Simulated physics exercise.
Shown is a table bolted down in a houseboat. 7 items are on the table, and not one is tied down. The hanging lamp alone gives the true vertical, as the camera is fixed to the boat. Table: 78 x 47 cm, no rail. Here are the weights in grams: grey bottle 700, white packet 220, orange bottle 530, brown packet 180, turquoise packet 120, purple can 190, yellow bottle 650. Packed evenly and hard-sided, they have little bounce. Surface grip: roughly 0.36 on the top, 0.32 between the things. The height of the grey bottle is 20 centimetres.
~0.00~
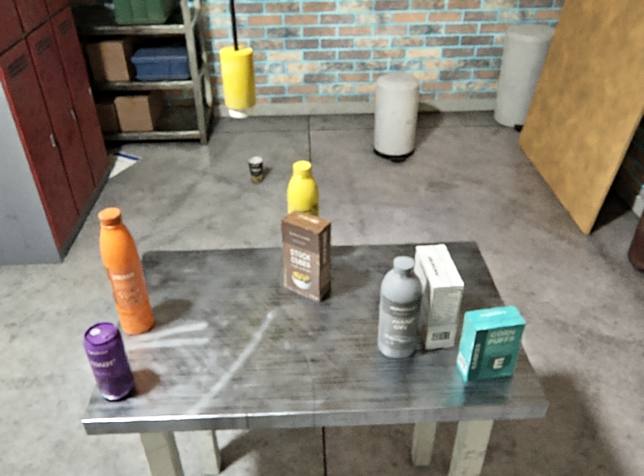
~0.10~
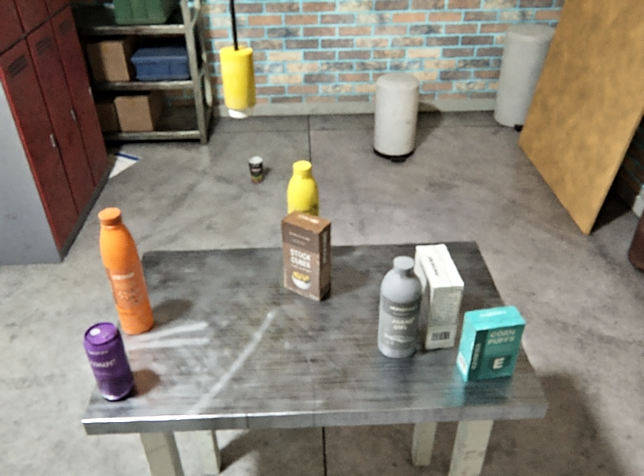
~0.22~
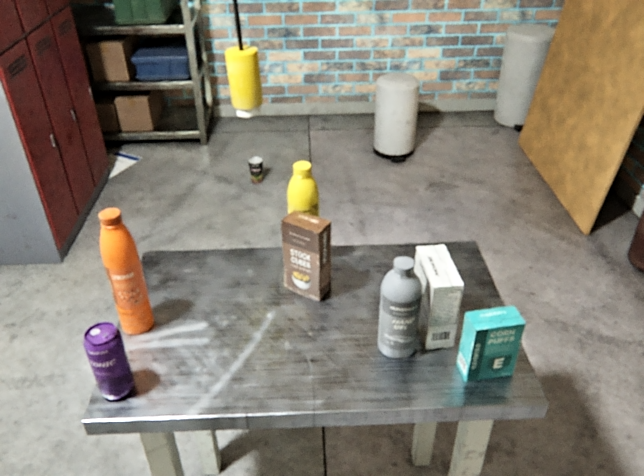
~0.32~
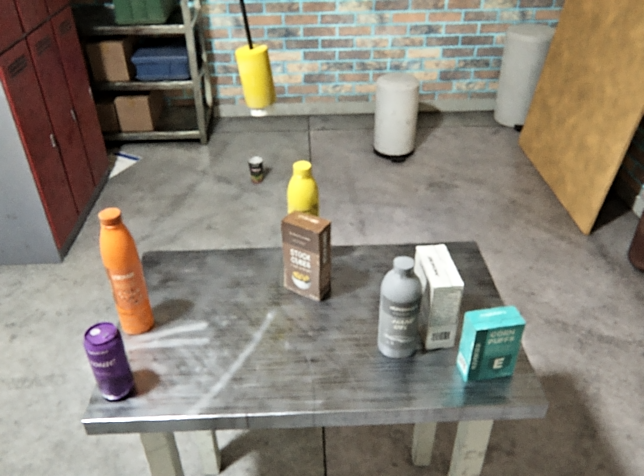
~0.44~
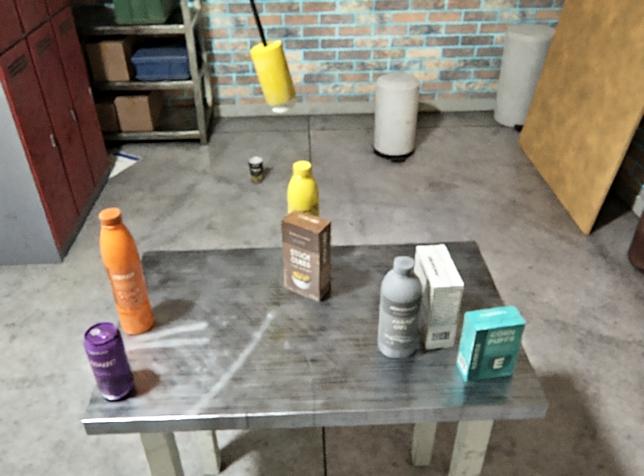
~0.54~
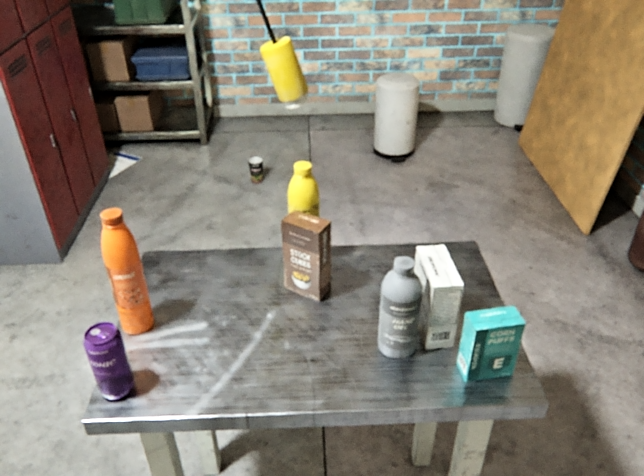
Yellow hanging lamp swinging gradually to the right above a workshop floor, while bottles, packets and a purple can stay still on a metal-topped table.
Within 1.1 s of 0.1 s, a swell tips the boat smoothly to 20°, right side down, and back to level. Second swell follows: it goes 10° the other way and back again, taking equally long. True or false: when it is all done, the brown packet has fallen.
False, it remains upright.
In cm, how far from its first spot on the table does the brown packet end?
Start to finish, roughly 0 cm.
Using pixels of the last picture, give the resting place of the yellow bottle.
Roughly pixel (378, 245).
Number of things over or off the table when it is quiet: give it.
The number here is 2.
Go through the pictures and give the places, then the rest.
The first frame shows boat level; brown packet (307, 256); grey bottle (400, 306).
The second frame shows boat level; orange bottle (125, 273); turquoise packet (490, 345).
The third frame shows boat heeled 2°, right side down; purple can (110, 362).
The fourth frame shows boat heeled 7°, right side down; grey bottle (400, 306); white packet (435, 297).
The fifth frame shows boat heeled 14°, right side down; orange bottle (125, 273); turquoise packet (490, 345).
The sixth frame shows boat heeled 18°, right side down; brown packet (307, 256); purple can (110, 362).
By 0.84 s, boat heeled 15°, right side down; orange bottle rocked 28° off its seat; yellow bottle rocked 12° off its seat.
By 1.04 s, boat heeled 4°, right side down; orange bottle on its side; yellow bottle rocked 52° off its seat.
By 1.14 s, boat level; orange bottle on its side; yellow bottle on its side.
When it is over (2.8 s), lying over on the table, orange bottle and yellow bottle; the other 5 within 5 cm of the start. In the last view, brown packet near (307, 256).
